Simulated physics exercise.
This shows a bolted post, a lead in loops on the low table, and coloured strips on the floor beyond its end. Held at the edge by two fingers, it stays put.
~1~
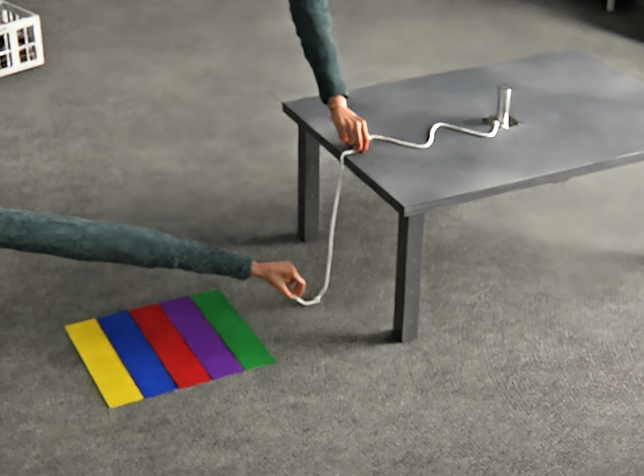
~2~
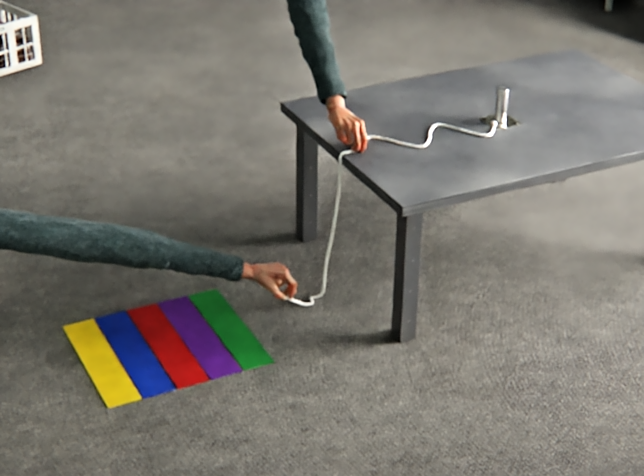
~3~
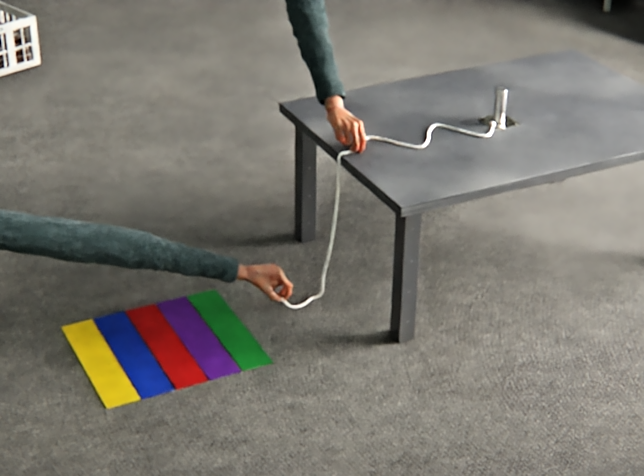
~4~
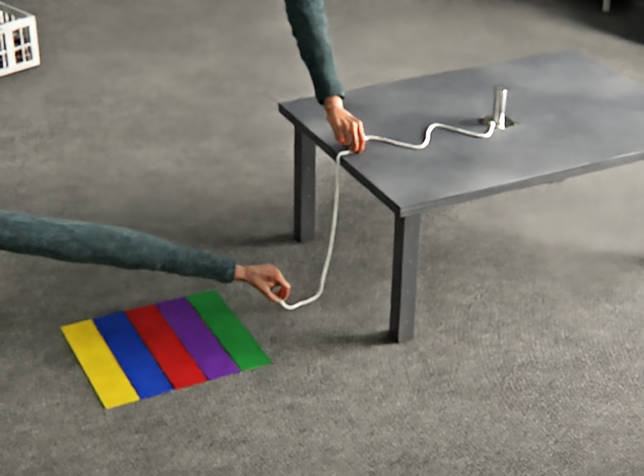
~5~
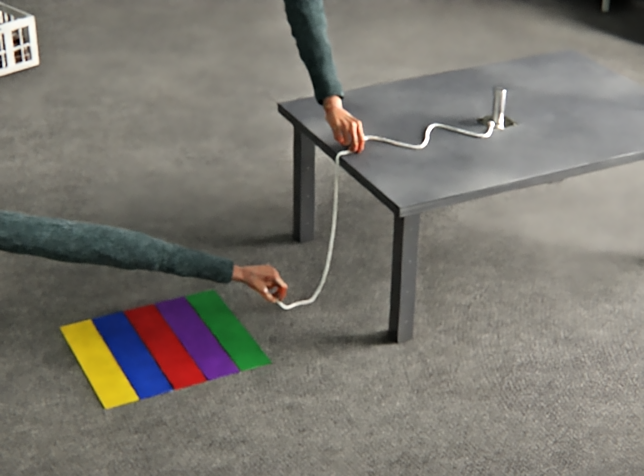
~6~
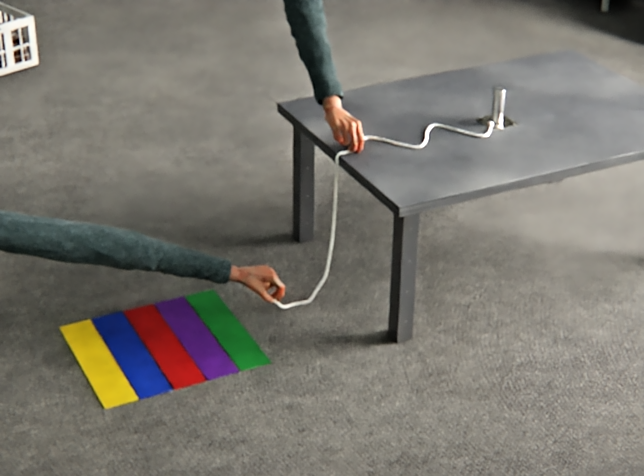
On a low grey table, a pale cord runs in loose bends from a small upright post to the edge, where one hand pinches it. Below, another hand holds its hanging end and draws it slightly left, toward the green side of five coloured strips on the floor, while the upper hand barely moves.
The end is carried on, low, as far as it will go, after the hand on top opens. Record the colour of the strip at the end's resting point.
Resting point: Yellow strip.
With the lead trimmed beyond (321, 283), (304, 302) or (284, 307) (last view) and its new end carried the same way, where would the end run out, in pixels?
Taking the tries in order gives (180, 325), (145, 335) and (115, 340).
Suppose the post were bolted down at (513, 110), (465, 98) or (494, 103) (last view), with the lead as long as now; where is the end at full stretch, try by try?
Going by the last picture, roughly (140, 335), (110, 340) and (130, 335).
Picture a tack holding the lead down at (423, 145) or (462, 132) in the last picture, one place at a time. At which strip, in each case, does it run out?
Red; blue.
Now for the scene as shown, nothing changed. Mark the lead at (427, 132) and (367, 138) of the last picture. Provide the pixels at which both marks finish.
I'd say about (396, 140) for one and about (314, 174) for the other.
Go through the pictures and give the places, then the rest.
The first frame shows end (295, 295); green (250, 352); purple (218, 361); red (186, 369); blue (152, 378); yellow (118, 388).
The second frame shows end (287, 297); lead through (487, 136) (431, 131) (392, 141) (344, 154) (335, 220) (324, 283).
The third frame shows end (282, 298).
The fourth frame shows end (280, 299); lead through (485, 136) (429, 132) (389, 141) (342, 154) (334, 220) (322, 284).
The fifth frame shows end (277, 299).
The sixth frame shows end (275, 300); lead through (483, 136) (427, 132) (388, 141) (341, 154) (334, 220) (321, 283).
Soon after, end near (153, 331); over red.
After that, end near (118, 340); over blue.
At the stop, end near (98, 345); over yellow. The yellow one.
